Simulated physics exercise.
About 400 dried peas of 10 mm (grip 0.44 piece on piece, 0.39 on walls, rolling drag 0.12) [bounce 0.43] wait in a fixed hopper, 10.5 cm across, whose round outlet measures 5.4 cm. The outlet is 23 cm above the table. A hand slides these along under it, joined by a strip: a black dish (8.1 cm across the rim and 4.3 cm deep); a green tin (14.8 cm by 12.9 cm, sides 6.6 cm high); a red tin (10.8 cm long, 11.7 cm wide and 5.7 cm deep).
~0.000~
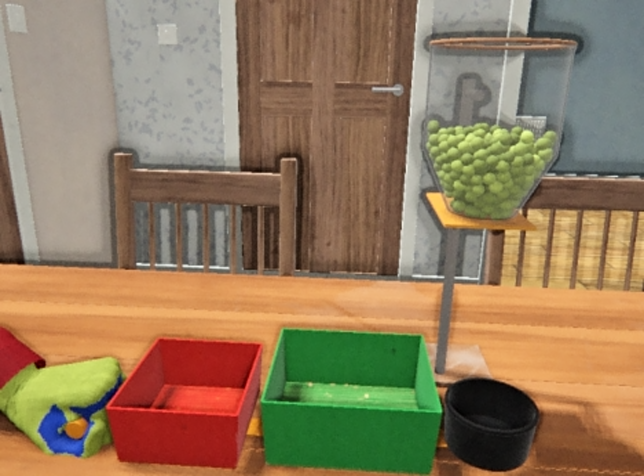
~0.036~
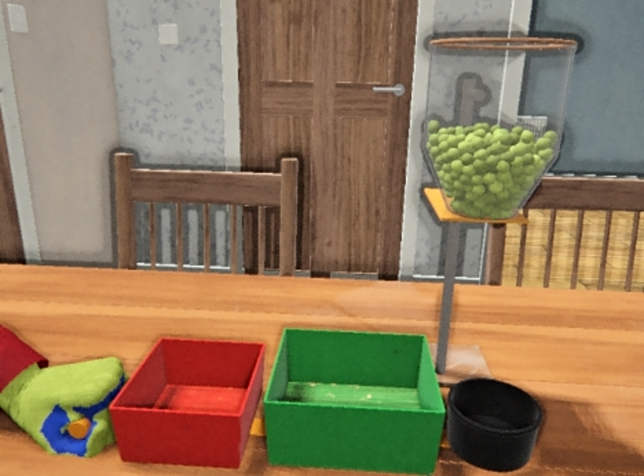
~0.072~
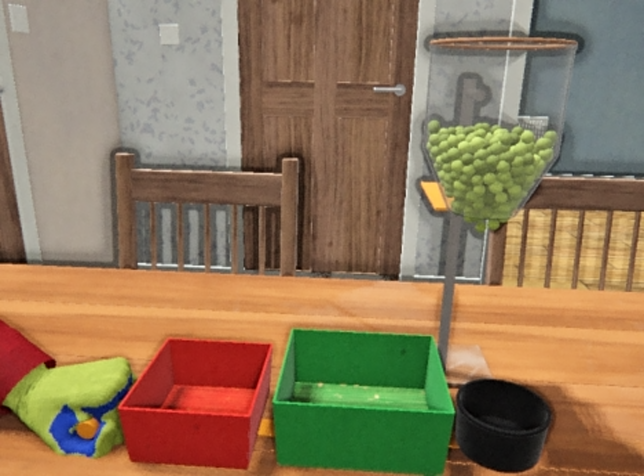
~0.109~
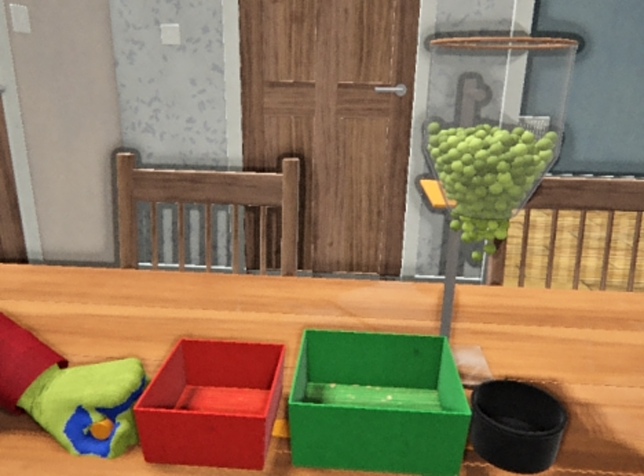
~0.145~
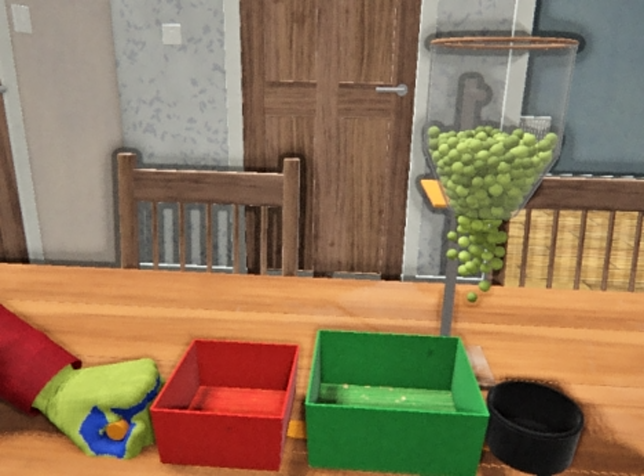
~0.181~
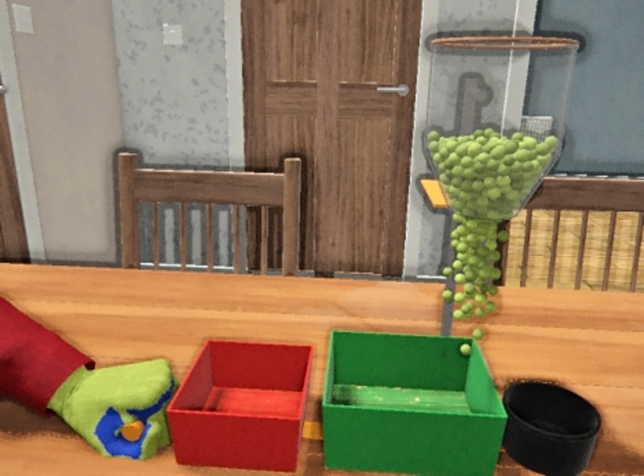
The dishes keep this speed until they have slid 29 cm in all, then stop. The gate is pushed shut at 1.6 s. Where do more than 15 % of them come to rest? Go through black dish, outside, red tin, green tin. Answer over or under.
Black dish: Under, outside: Under, red tin: Over, green tin: Over.
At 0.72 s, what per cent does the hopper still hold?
About 0 per cent.
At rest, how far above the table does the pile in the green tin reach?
About 2.5 cm.
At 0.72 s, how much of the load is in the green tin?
Some 50 per cent.
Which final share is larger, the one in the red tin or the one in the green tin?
More ends in the green tin.
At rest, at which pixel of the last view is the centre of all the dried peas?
Near (589, 437).
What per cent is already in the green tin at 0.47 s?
About 50 per cent by then.
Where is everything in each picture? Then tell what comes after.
In the first picture, dishes slid 0.0 cm; 0 pieces falling; top of the load at (496, 131); black dish at (491, 402); green tin at (351, 365); red tin at (193, 372).
In the second picture, dishes slid 0.3 cm; 0 pieces falling; top of the load at (496, 131).
In the third picture, dishes slid 1.1 cm; 1 pieces falling; top of the load at (497, 131).
In the fourth picture, dishes slid 2.4 cm; 19 pieces falling; top of the load at (497, 132).
In the fifth picture, dishes slid 3.9 cm; 40 pieces falling; top of the load at (497, 134).
In the sixth picture, dishes slid 5.4 cm; 66 pieces falling; top of the load at (496, 138); black dish at (551, 407); green tin at (407, 368); red tin at (248, 375). They move about 41 cm a second.
After 0.47 s, hopper 25 %, green tin 50 %, in the air 20 %; middle of all pieces on or above the table near (486, 331).
Then, at 0.72 s, outside 5 %, red tin 35 %, green tin 50 %, in the air 5 %; middle of all pieces on or above the table near (544, 423).
After 0.94 s, outside 5 %, red tin 40 %, green tin 50 %; middle of all pieces on or above the table near (575, 435).
Then, at 1.16 s, outside 5 %, red tin 40 %, green tin 50 %; middle of all pieces on or above the table near (575, 435).
By 2.2 s all is still; hopper 0 %, outside 5 %, red tin 40 %, green tin 50 %, black dish 0 %.
